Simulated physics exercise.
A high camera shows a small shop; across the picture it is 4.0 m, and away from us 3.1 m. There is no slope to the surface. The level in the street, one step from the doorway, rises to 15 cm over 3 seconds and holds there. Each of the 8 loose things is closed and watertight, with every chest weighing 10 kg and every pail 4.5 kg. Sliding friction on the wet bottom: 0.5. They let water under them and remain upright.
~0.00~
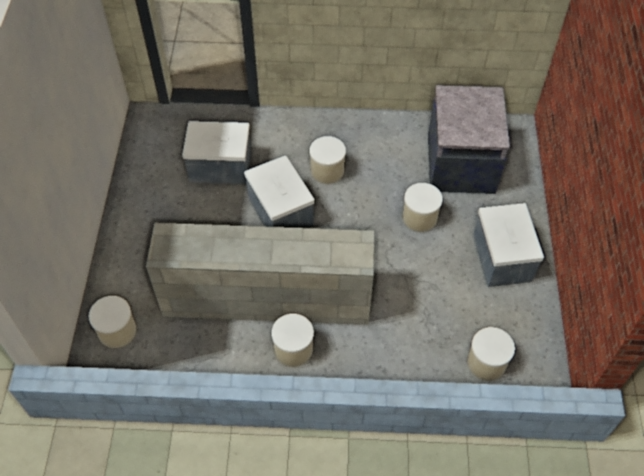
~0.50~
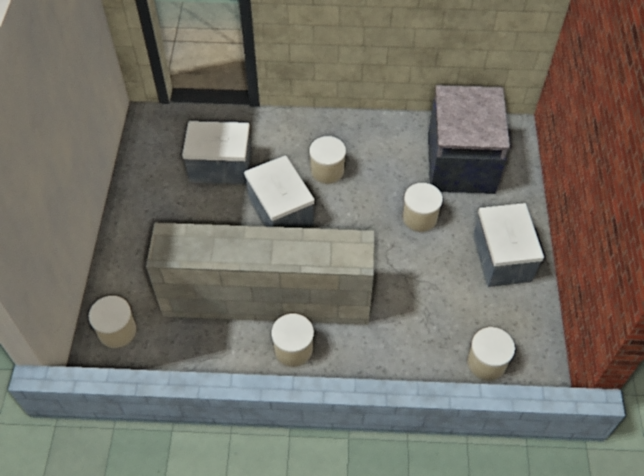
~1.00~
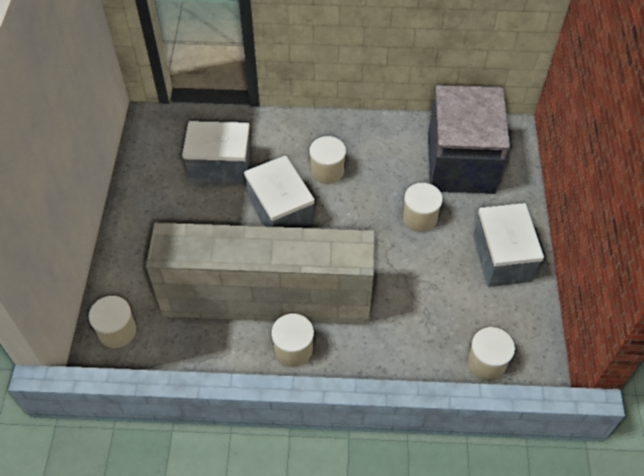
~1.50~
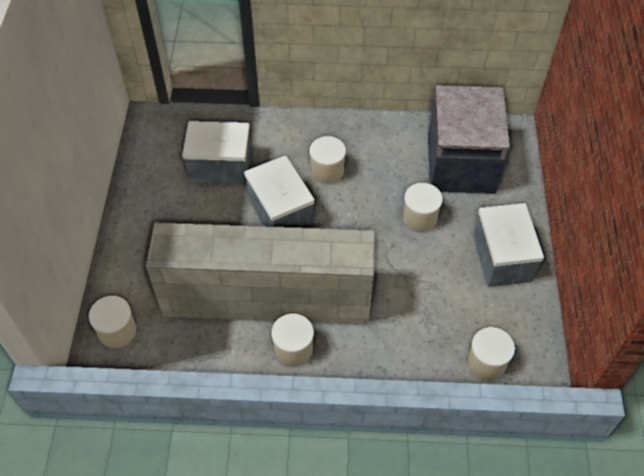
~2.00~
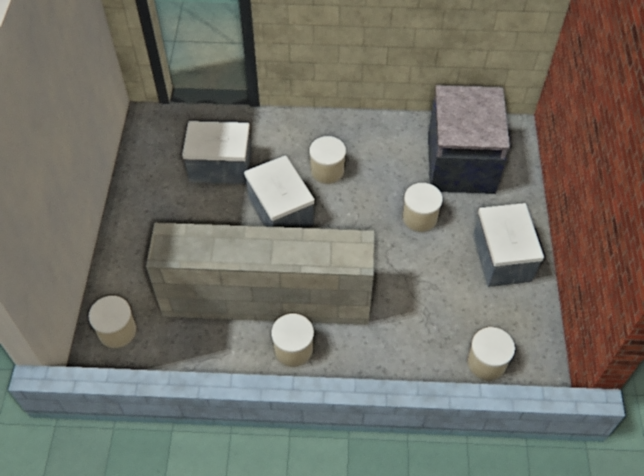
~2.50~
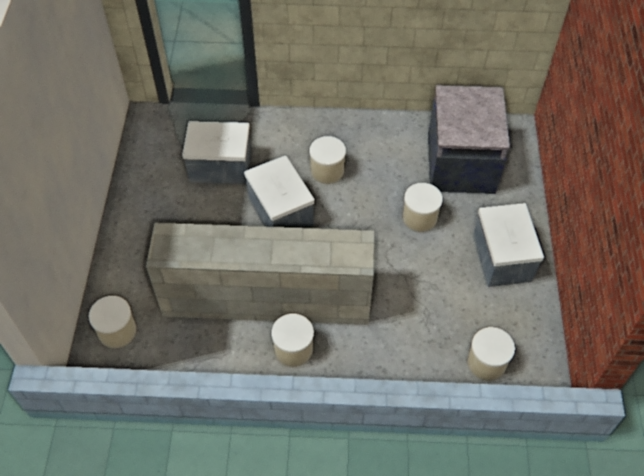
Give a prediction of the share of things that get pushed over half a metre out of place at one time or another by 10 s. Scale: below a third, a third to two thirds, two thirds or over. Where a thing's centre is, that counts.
The share is in the middle band.
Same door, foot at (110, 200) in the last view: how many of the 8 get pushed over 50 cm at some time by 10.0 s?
That gives 4 of them.
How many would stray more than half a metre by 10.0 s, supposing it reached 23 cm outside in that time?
The answer would then be 6.
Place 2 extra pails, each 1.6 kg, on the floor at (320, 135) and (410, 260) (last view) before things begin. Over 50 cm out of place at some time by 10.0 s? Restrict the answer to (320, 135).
That one is within the limit.
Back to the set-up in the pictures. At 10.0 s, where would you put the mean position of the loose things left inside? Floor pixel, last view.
It sits at about (403, 277).
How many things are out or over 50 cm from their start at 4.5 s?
1.
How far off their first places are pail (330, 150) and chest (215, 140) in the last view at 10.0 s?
First 5 cm, then 140 cm.
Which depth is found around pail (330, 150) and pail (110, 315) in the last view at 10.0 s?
First about 3 cm, second about 6 cm.
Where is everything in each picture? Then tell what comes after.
The first picture shows a chest at (216, 139) rests on the ground; a pail at (328, 150) rests on the ground; water covers 0.0 m2; 0 of 8 have shifted.
The second picture shows a chest at (216, 139) rests on the ground; a pail at (328, 150), on the bottom; 0.0 m2 under water; 0 of 8 have shifted.
The third picture shows a chest at (216, 139), on the bottom; a pail at (328, 150), on the bottom; 0.0 m2 under water; 0 of 8 have shifted.
The fourth picture shows a chest at (216, 139) rests on the ground; a pail at (328, 150) rests on the ground; water covers 0.0 m2; 0 of 8 have shifted.
The fifth picture shows a chest at (216, 139), on the bottom; a pail at (328, 150), on the bottom; water covers 0.0 m2; 0 of 8 have shifted.
The sixth picture shows a chest at (216, 139) rests on the ground; a pail at (328, 150), on the bottom; water covers 0.3 m2; 0 of 8 have shifted.
After 3.5 s 0 of 8 are over 50 cm from their spots; 0 afloat.
After 4.5 s 1 of 8 are over 50 cm from their spots; 0 afloat.
After 7.0 s 3 of 8 are over 50 cm from their spots; 1 afloat.
After 10.0 s 4 of 8 are over 50 cm from their spots, and 4 have been at some point; 2 afloat.
